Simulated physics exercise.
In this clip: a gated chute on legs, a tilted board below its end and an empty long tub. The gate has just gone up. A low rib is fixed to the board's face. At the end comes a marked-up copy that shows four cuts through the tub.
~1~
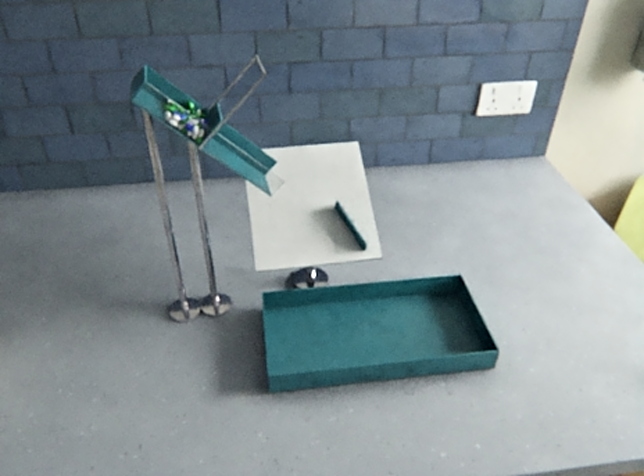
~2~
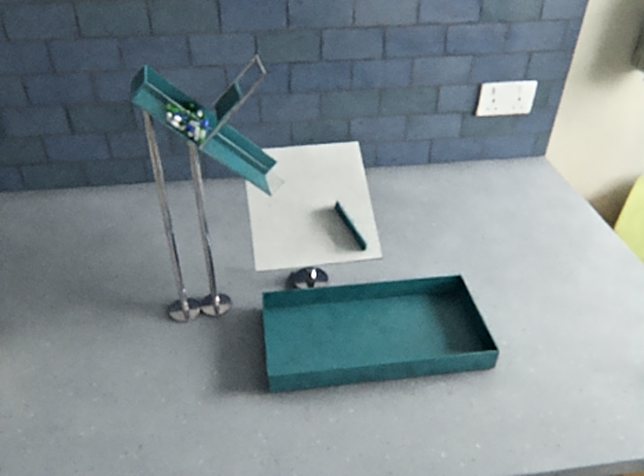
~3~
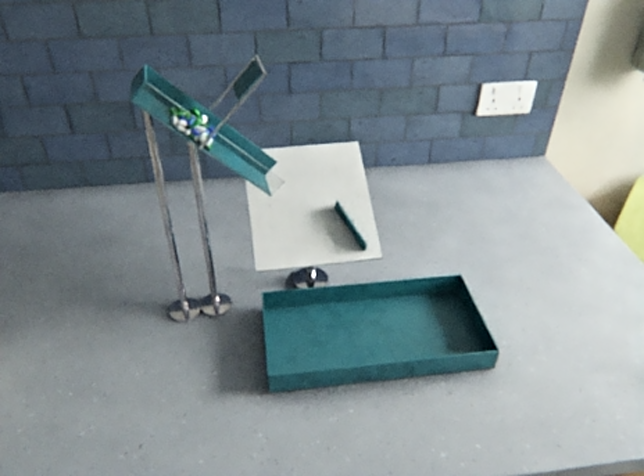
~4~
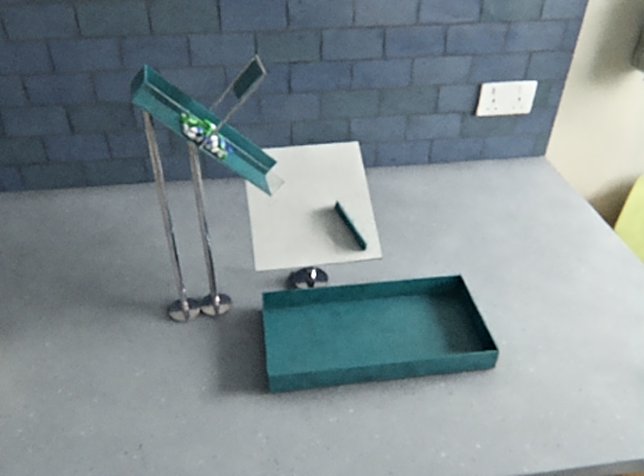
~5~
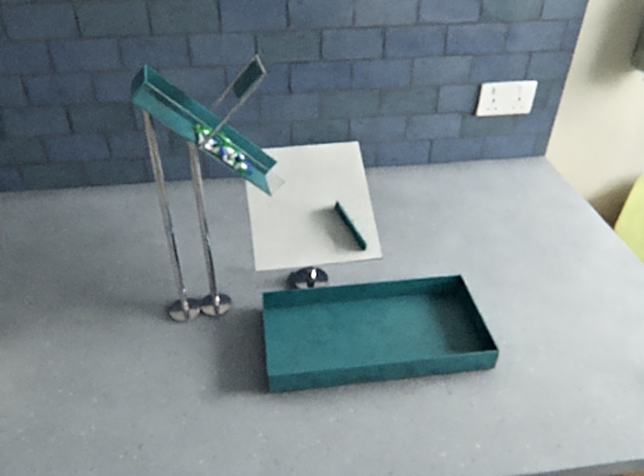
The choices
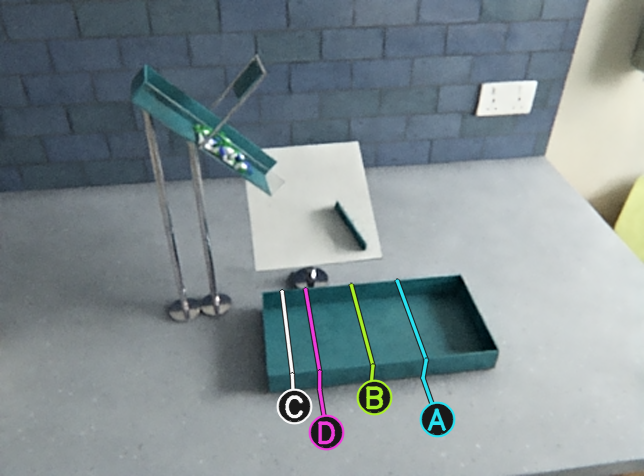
The clip shows a teal chute on metal legs above a tilted white board and an empty teal tub; its gate lifts, and a cluster of small multicoloured pieces slides down and rightward, partway along the chute.
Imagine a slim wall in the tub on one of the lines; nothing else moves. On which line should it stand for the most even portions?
B works best here.
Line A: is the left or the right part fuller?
Left.
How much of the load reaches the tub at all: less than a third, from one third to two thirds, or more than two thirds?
About that: More than two thirds.
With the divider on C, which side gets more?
The right side.
On the marked copy, line A crosses the front rim at (425, 359); line B crosses the front rim at (372, 364); line C crosses the front rim at (292, 373); line D crosses the front rim at (319, 370).
If A is chosen, of what is caught, nearly all on the left of the divider, a small part on the right.
If B is chosen, of what is caught, about two thirds on the left of the divider, about a third on the right.
If C is chosen, of what is caught, a stray few on the left of the divider, nearly all on the right.
If D is chosen, of what is caught, a small part on the left of the divider, nearly all on the right.
